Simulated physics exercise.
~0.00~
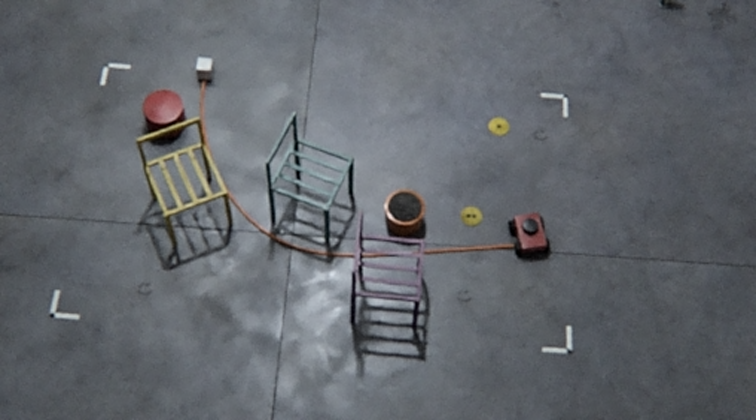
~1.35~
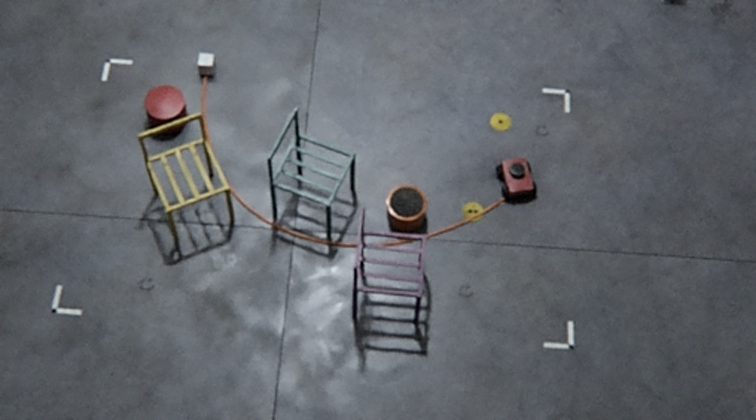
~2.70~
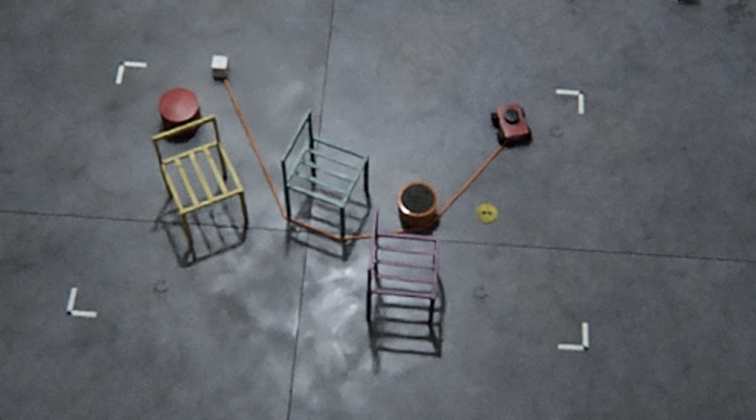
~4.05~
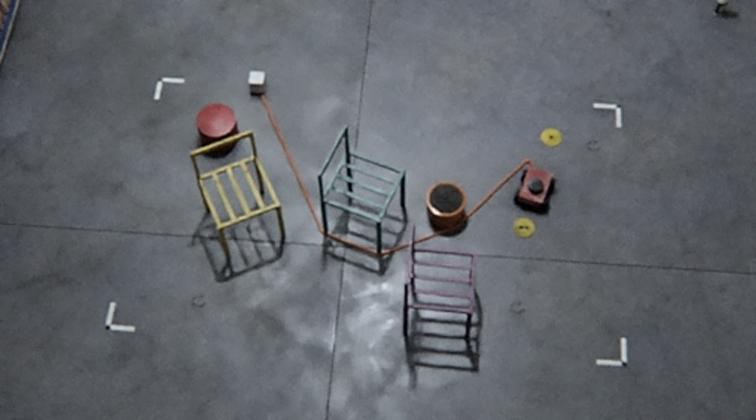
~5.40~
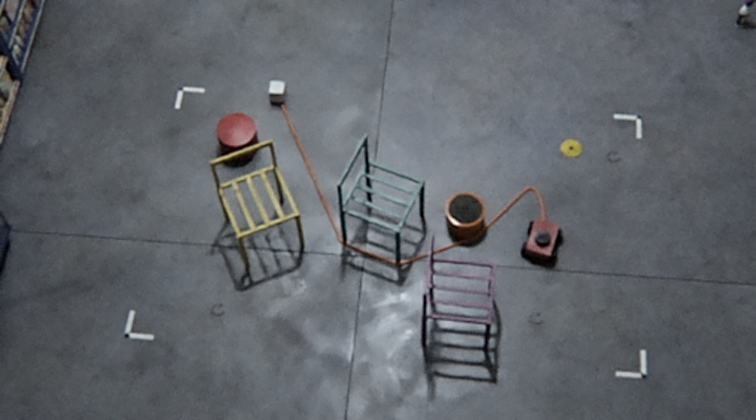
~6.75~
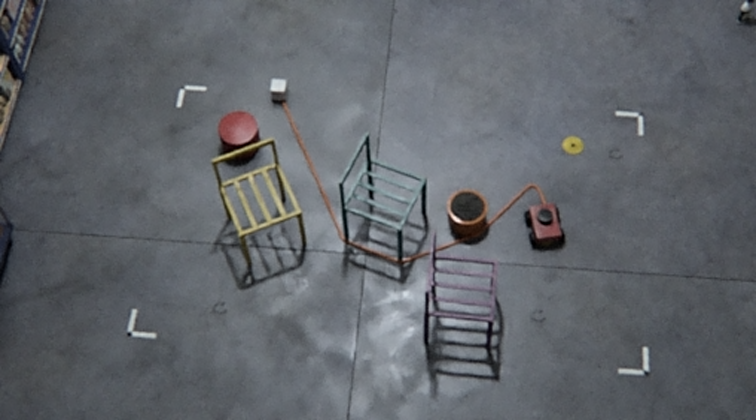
At first, an orange lead curves from a small pale block past a red tub, three chairs and an orange pot to a red cart on the right. The cart drives up the floor to the upper yellow mark, drawing the lead into straighter lines around the teal chair's legs and against the pot. The pot shifts slightly up and to the left, while the chairs and tub stay put. The cart then heads back down and stops over the lower yellow mark. It ends there with the lead slack, looping beside it, and the pot off its starting spot.
